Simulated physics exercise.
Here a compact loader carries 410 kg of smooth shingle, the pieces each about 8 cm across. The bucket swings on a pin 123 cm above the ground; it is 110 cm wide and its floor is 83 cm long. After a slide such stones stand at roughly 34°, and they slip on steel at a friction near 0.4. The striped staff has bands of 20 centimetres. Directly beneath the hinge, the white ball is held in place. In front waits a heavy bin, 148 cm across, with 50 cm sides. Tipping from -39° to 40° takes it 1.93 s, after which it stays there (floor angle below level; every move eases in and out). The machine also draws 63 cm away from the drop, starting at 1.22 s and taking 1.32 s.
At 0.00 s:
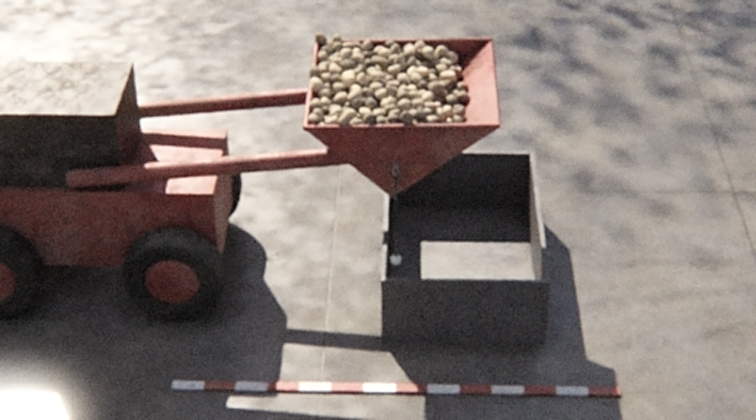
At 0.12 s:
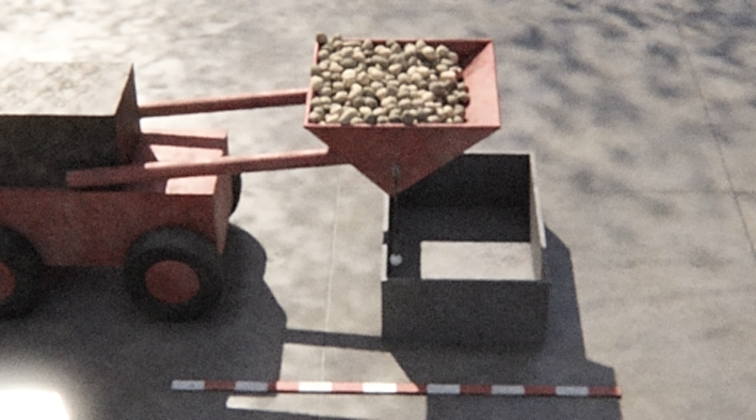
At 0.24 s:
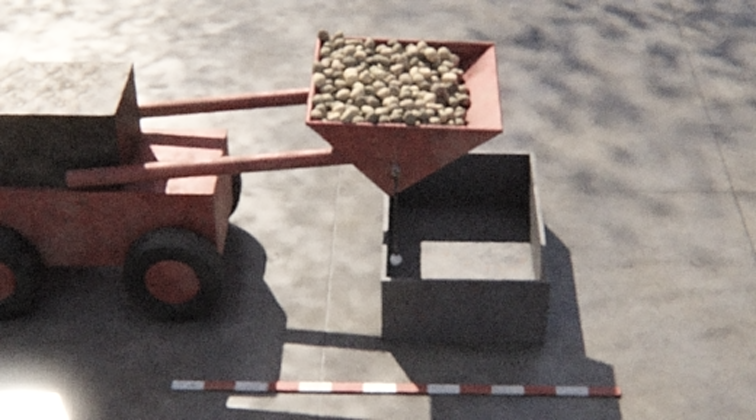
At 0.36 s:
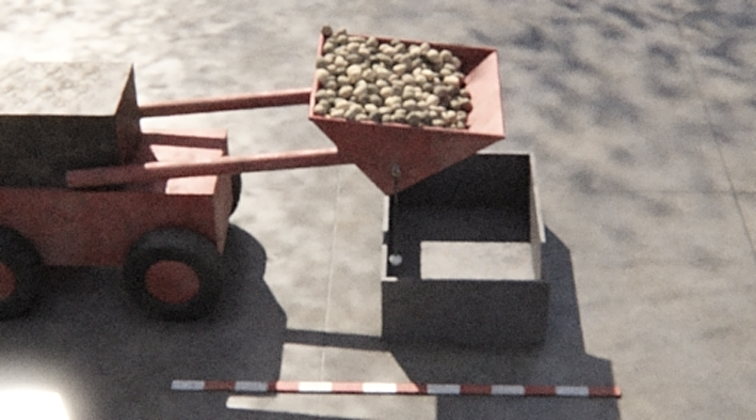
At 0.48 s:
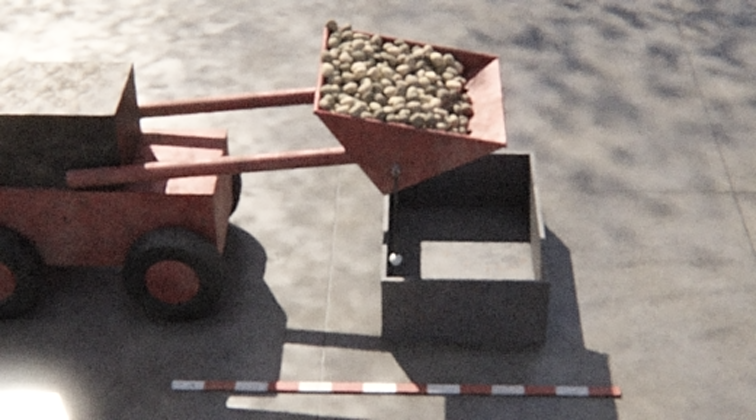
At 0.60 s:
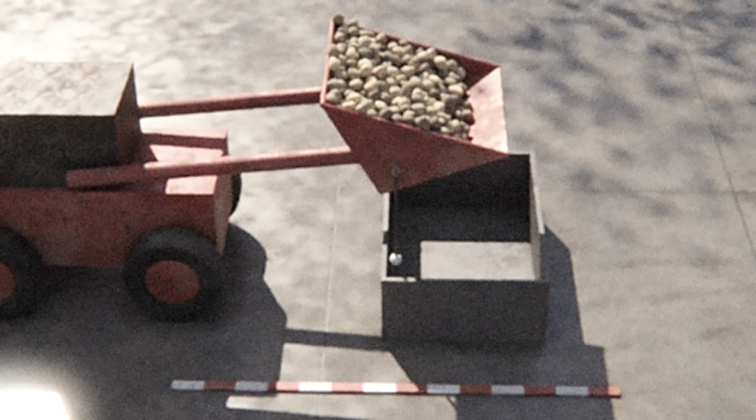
On sunlit grey ground, a red loader slowly tilting its bucket of smooth stones rightward above an open dark box.
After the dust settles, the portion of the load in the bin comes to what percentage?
It comes to roughly 100 per cent.
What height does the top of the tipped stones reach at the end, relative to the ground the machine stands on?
Result: Near 36 cm above the ground.
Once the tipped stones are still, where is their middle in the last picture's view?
I'd point somewhere around (477, 255).
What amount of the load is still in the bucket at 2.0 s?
I'd say it's holding near 5 per cent.
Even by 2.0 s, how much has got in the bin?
Roughly 95% by that time.
After 1.5 s the floor is at 28°; 86 % in the bucket, 14 % in the bin; the foremost stones are at (516, 215).
After 2.0 s the floor is at 40°; 4 % in the bucket, 96 % in the bin; the foremost stones are at (530, 260).
After 3.0 s the floor is at 40°; 0 % in the bucket, 100 % in the bin; the foremost stones are at (528, 253).
After 5.6 s the floor is at 40°; 0 % in the bucket, 100 % in the bin; the foremost stones are at (528, 253).
